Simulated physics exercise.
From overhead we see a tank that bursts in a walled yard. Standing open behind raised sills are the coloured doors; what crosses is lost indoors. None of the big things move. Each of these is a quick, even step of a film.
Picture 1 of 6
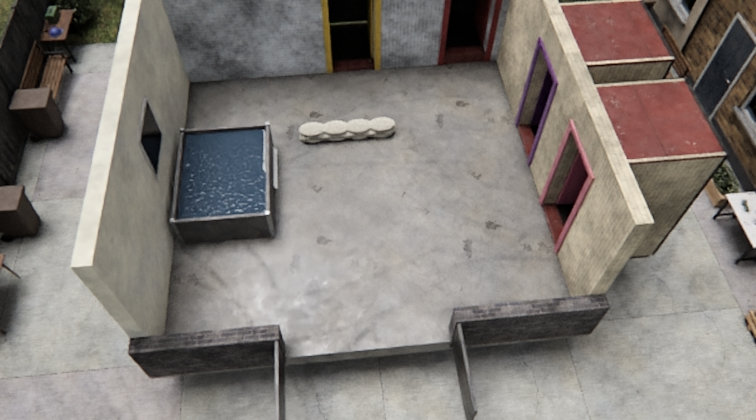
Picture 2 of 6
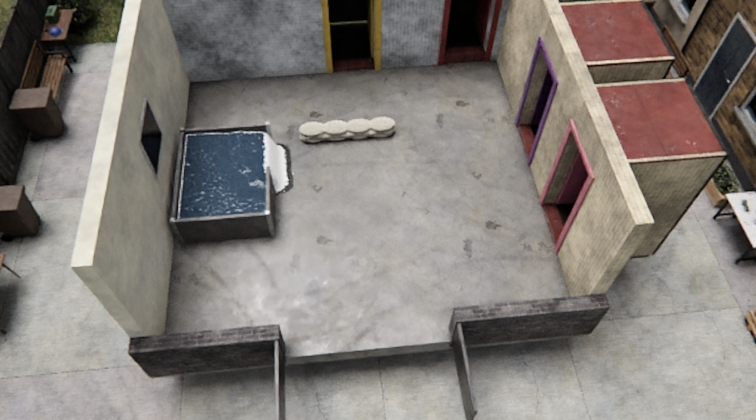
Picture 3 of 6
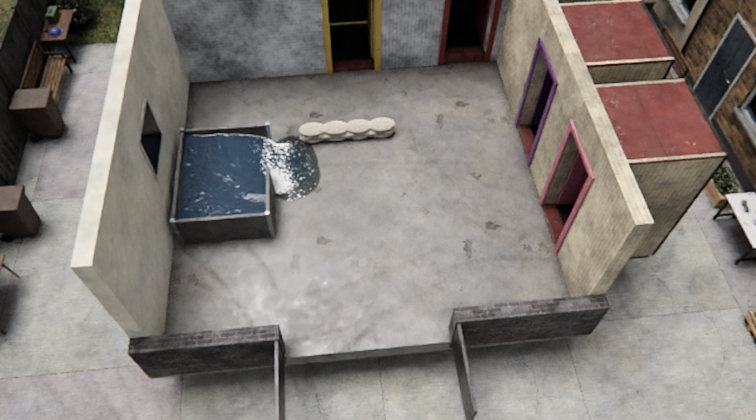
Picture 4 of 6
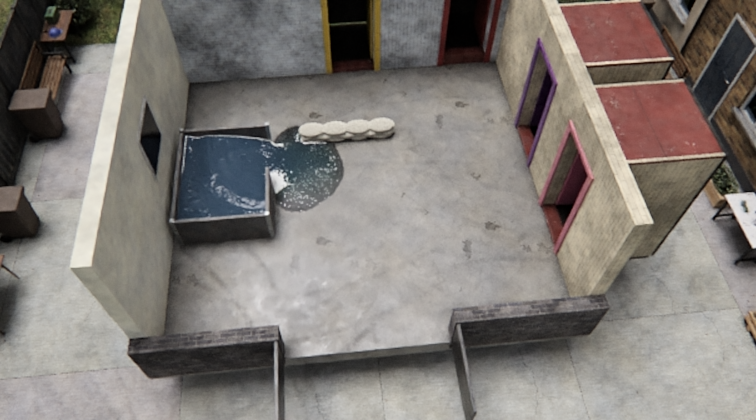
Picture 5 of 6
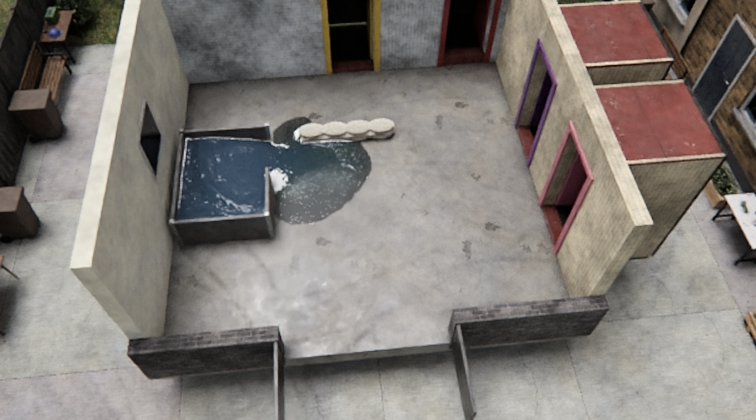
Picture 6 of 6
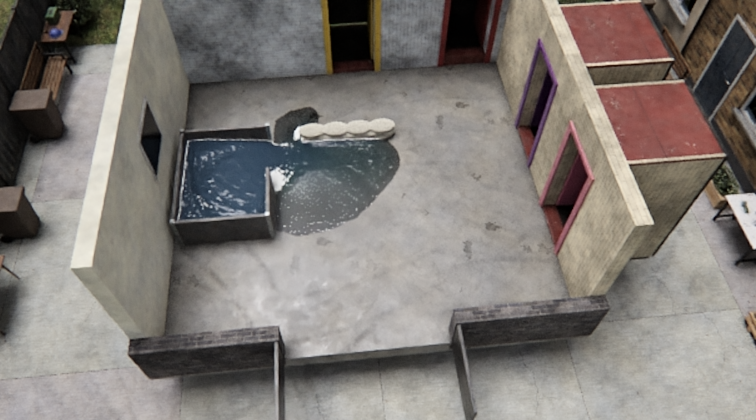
Walled yard from overhead, a tank bursting on its right side and water spreading rightward across grey paving around a pale scalloped block.
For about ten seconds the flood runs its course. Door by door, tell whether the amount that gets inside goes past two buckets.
Red door: Within the cap. Purple door: Over the cap. Yellow door: Within the cap. Pink door: Over the cap.
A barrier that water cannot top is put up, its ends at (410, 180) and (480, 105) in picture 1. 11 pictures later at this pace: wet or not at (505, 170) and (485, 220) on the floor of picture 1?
Taking the points in order, the first is high and dry and the second is inundated.
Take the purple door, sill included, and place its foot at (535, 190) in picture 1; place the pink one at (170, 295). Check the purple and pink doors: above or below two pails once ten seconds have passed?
I'd say purple overflows, while pink falls short.
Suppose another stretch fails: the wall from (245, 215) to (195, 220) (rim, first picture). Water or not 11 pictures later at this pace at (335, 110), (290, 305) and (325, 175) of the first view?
Log: Point 1 unreached; point 2 inundated; point 3 unreached.
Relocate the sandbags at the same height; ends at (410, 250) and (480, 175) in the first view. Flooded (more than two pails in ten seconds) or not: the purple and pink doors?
Purple door exceeds the limit; pink door falls short.
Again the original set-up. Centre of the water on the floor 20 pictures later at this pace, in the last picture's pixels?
Estimate: (347, 180).
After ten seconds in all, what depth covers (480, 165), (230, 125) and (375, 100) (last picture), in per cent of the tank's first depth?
Taking the places in turn, I get roughly 8, 4 and 6 percent.
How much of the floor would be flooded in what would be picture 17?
I'd guess some 40 per cent.
A moment on, water covers 25 % of the floor; the red door not reached, the purple door not reached, the yellow door not reached, the pink door not reached.
Next, water covers 40 % of the floor; the red door not reached, the purple door over two buckets in, the yellow door wet at the sill, nothing in, the pink door not reached.
Then, water covers 50 % of the floor; the red door wet at the sill, nothing in, the purple door far over two buckets in, the yellow door wet at the sill, nothing in, the pink door over two buckets in.
Later, water covers 65 % of the floor; the red door wet at the sill, nothing in, the purple door far over two buckets in, the yellow door wet at the sill, nothing in, the pink door over two buckets in.
In the end, water covers 95 % of the floor; the red door wet at the sill, nothing in, the purple door far over two buckets in, the yellow door wet at the sill, nothing in, the pink door over two buckets in.
